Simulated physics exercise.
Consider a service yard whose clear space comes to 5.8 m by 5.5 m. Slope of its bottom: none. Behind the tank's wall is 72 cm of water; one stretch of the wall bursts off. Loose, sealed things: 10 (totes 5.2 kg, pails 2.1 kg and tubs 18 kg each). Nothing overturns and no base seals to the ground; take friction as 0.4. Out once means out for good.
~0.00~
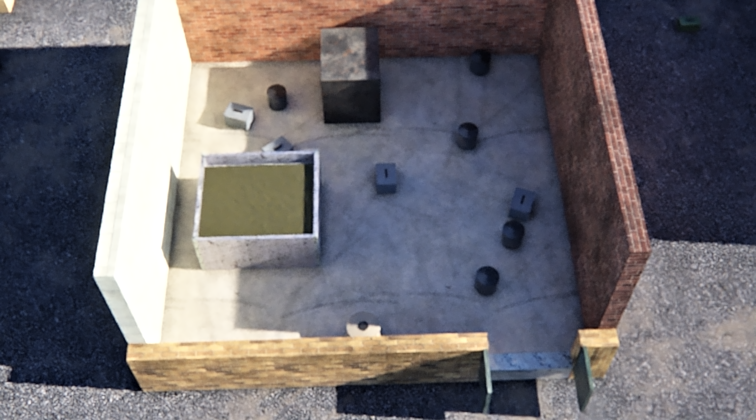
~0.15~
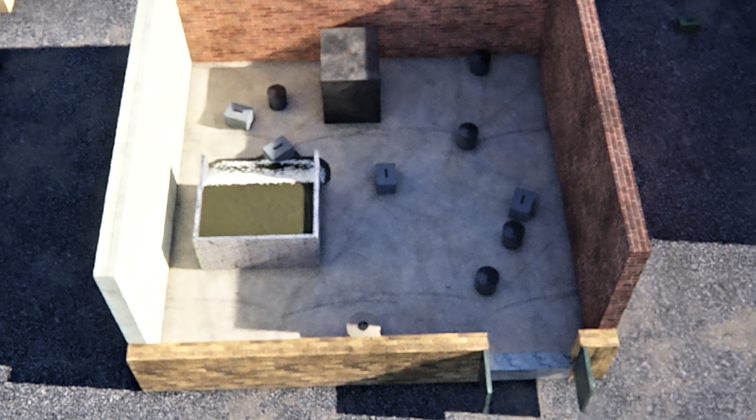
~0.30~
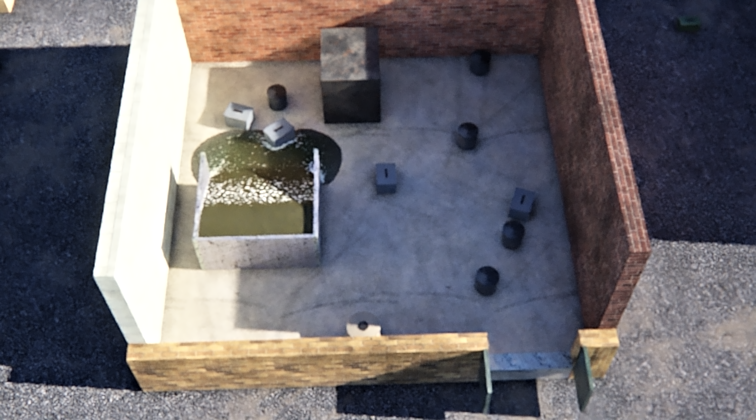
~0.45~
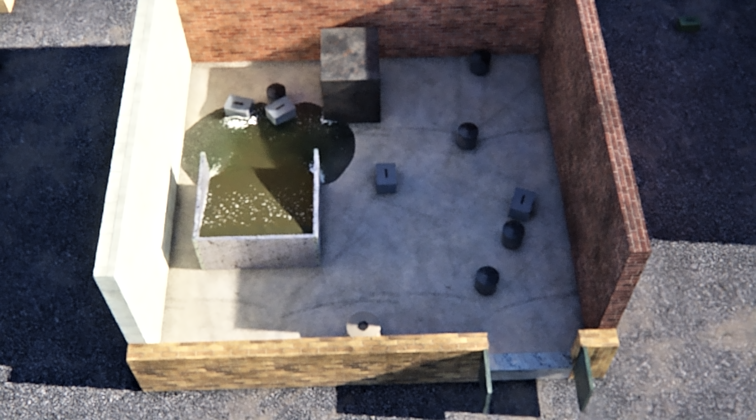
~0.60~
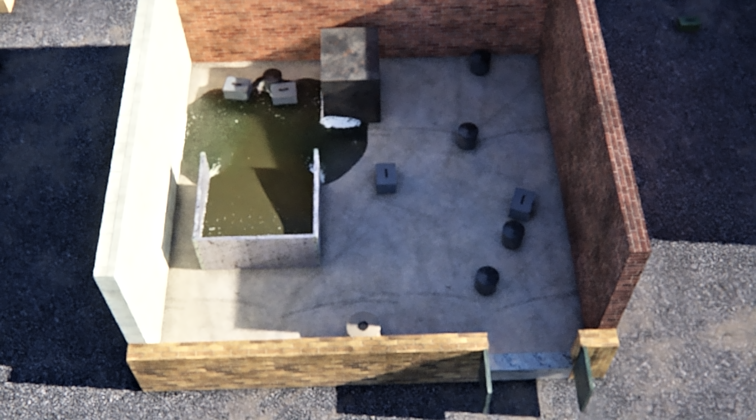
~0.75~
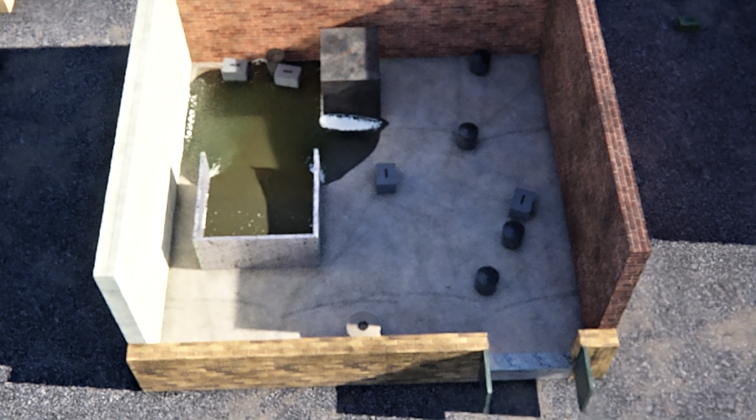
At first, murky greenish water fills a walled tank in a brick-sided yard scattered with pale boxes and dark tubs. The tank's far side opens and water spreads across the floor behind it. It pushes two boxes and a dark tub toward the back wall and wraps around the large dark block.
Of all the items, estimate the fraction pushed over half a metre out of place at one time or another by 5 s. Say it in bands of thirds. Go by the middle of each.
The portion is two thirds plus.
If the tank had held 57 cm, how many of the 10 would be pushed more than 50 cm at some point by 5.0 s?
With that change, 6 of them.
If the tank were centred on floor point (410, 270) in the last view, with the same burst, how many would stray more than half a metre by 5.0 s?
Result: 9 of them.
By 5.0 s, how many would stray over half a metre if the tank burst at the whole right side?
Then 6 of them would.
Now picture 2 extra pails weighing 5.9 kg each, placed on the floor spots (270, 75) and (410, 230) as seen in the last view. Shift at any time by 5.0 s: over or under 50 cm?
Listed in order, the answers are beyond half a metre followed by inside half a metre.
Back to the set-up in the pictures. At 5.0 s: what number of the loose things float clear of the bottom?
Count: 6.
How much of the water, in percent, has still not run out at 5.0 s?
Roughly 100 percent.
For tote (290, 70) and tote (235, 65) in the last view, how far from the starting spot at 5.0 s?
In turn: 30 cm, 30 cm.
After 1.1 s 3 of 10 are over 50 cm from their spots; 3 afloat.
After 2.2 s 4 of 10 are over 50 cm from their spots; 3 afloat.
After 3.5 s 3 of 10 are over 50 cm from their spots; 5 afloat.
After 5.0 s 4 of 10 are over 50 cm from their spots, and 7 have been at some point; 6 afloat.
